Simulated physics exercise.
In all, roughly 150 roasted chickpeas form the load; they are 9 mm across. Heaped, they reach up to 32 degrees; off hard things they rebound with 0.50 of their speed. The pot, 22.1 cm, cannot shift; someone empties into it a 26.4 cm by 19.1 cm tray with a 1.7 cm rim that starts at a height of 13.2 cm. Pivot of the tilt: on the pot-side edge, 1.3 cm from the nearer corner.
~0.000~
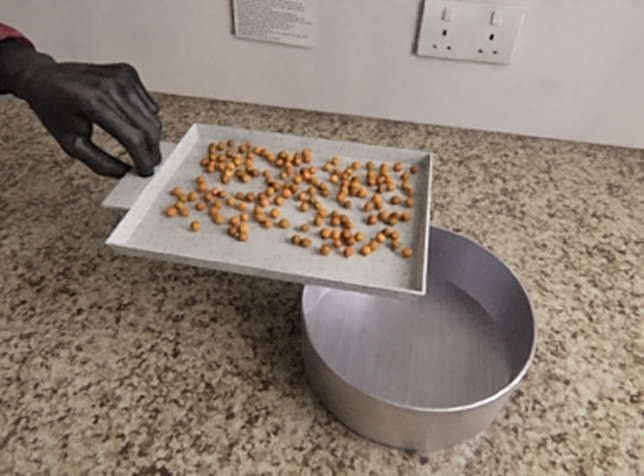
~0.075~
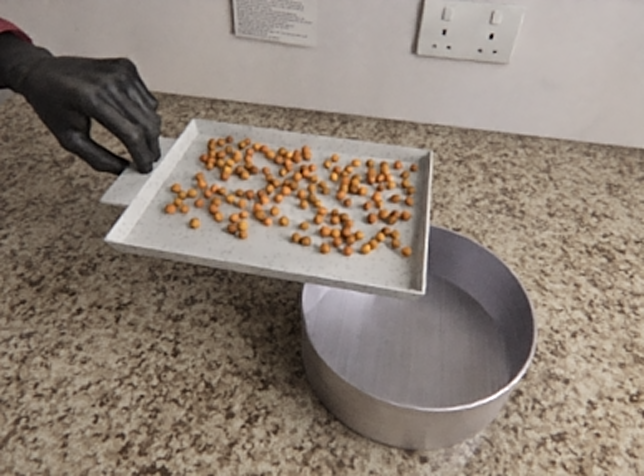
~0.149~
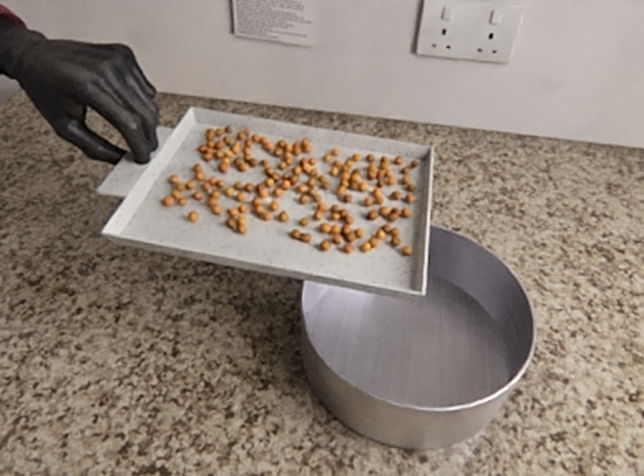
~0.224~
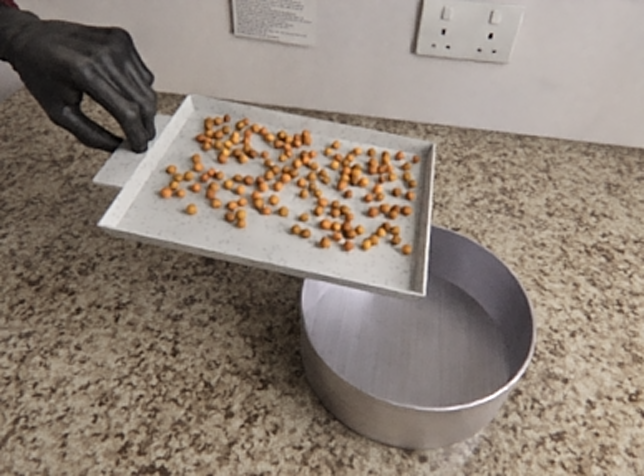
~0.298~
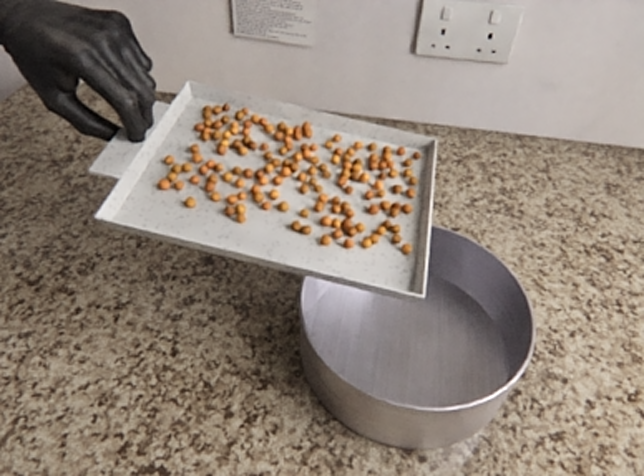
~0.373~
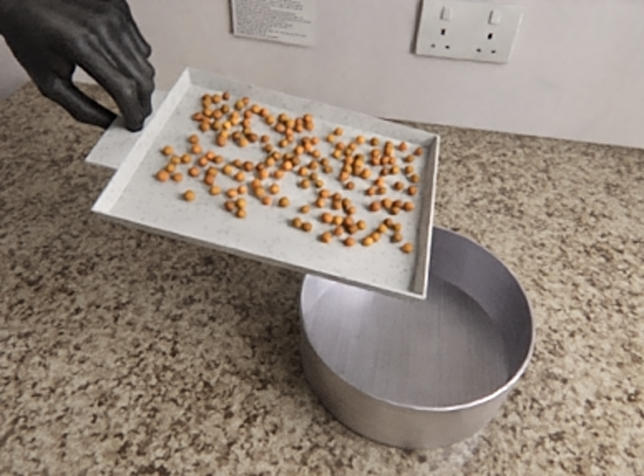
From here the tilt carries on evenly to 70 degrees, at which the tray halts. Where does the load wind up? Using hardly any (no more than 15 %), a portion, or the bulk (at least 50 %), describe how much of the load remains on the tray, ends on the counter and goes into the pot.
Left on the tray: The bulk, counter: Hardly any, pot: Hardly any.
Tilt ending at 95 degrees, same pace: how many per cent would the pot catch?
Share in the pot: Around 95 %.
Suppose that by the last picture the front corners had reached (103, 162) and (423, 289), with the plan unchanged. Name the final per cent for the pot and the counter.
The pot gets 5 and the counter 0.
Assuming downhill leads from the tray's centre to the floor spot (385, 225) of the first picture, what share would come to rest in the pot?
The share comes to about 0 in a hundred.
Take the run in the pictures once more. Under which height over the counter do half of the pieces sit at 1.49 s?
Median height: Approx. 18 cm.
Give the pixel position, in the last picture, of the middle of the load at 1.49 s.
Roughly pixel (405, 228).
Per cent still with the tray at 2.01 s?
Close to 100 in a hundred.
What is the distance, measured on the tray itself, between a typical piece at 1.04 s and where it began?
I'd say close to 10 centimetres.
After 1.04 s, tilt 39 degrees; the tray holds 100 %, the pot 0 %.
After 1.49 s, tilt 57 degrees; the tray holds 100 %, the pot 0 %.
Then, at 2.01 s, tilt 70 degrees; the tray holds 100 %, the pot 0 %.
By 2.8 s all is still; tray 95 %, counter 0 %, pot 5 %.
